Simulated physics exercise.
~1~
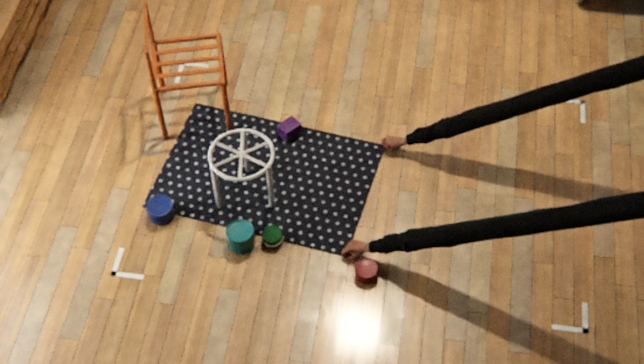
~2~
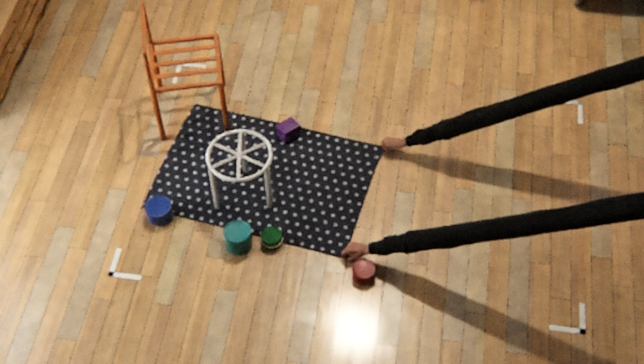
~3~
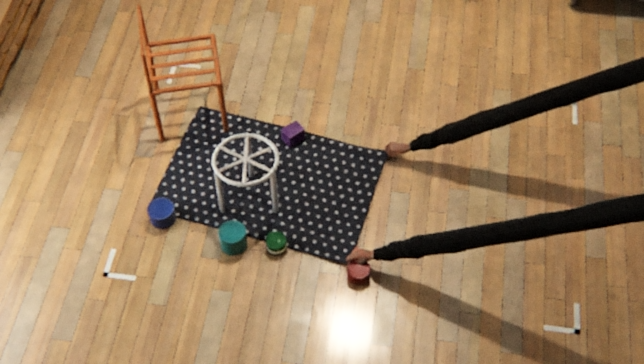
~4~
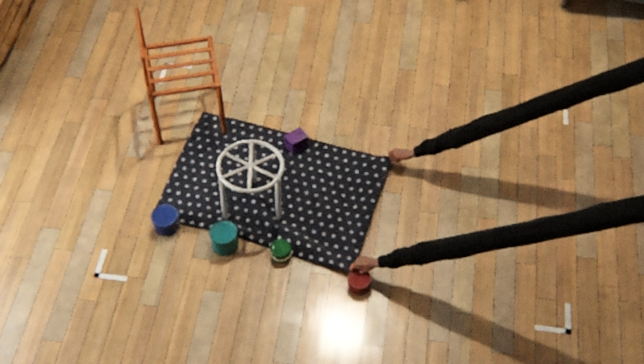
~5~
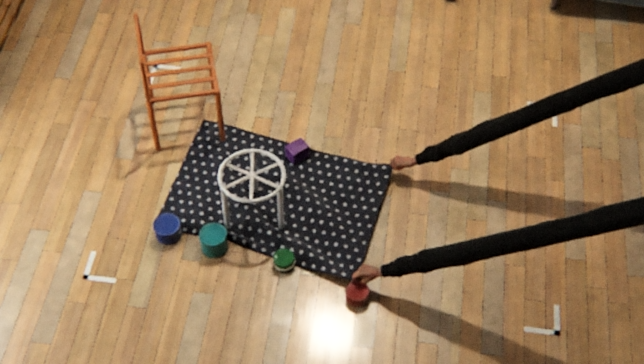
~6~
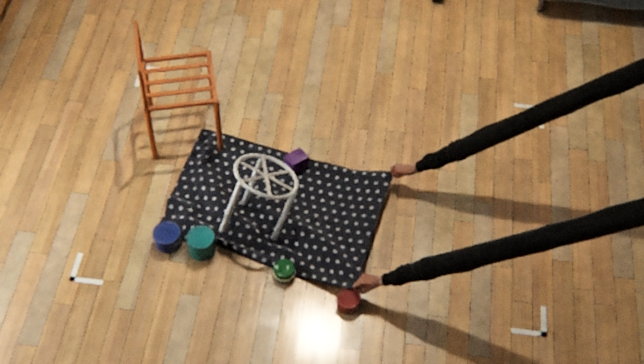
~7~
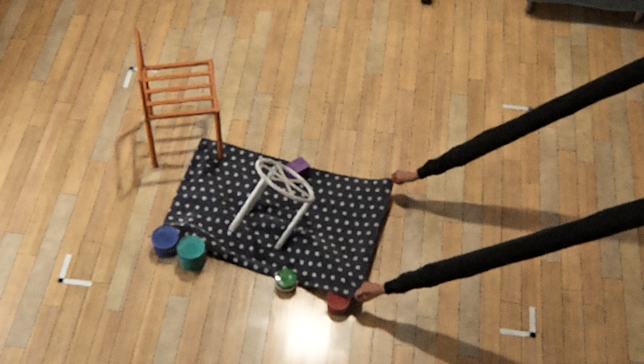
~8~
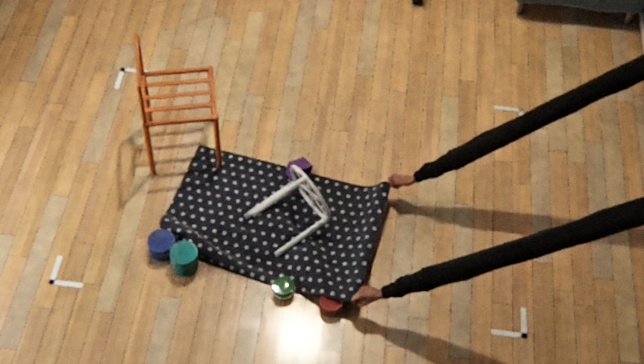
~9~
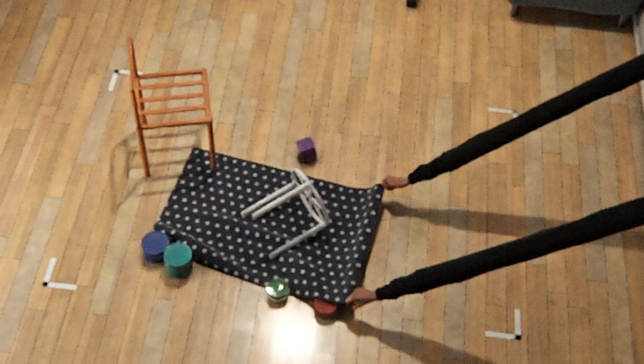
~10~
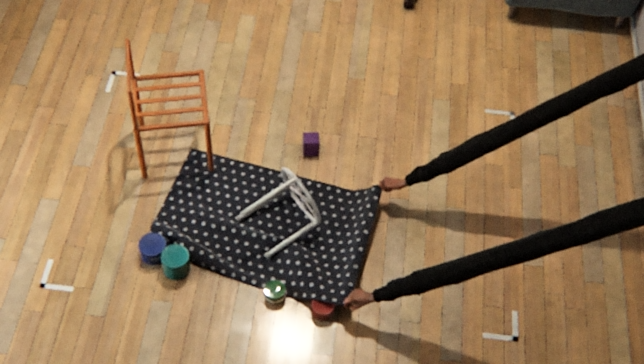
On a wooden living-room floor with white tape corners, seen from high above, two long, dark-sleeved arms reach in from the right and grip a dotted black dust sheet. An orange chair stands at its far left, a white stool near the middle, a purple crate behind, and blue, teal, green and red containers along the near side. The hands drag the sheet rightward and slightly nearer, and the teal bucket closes on the blue one. The stool leans, then topples onto its side. Finally the crate tips off the far edge onto bare floor, while the chair stays upright.
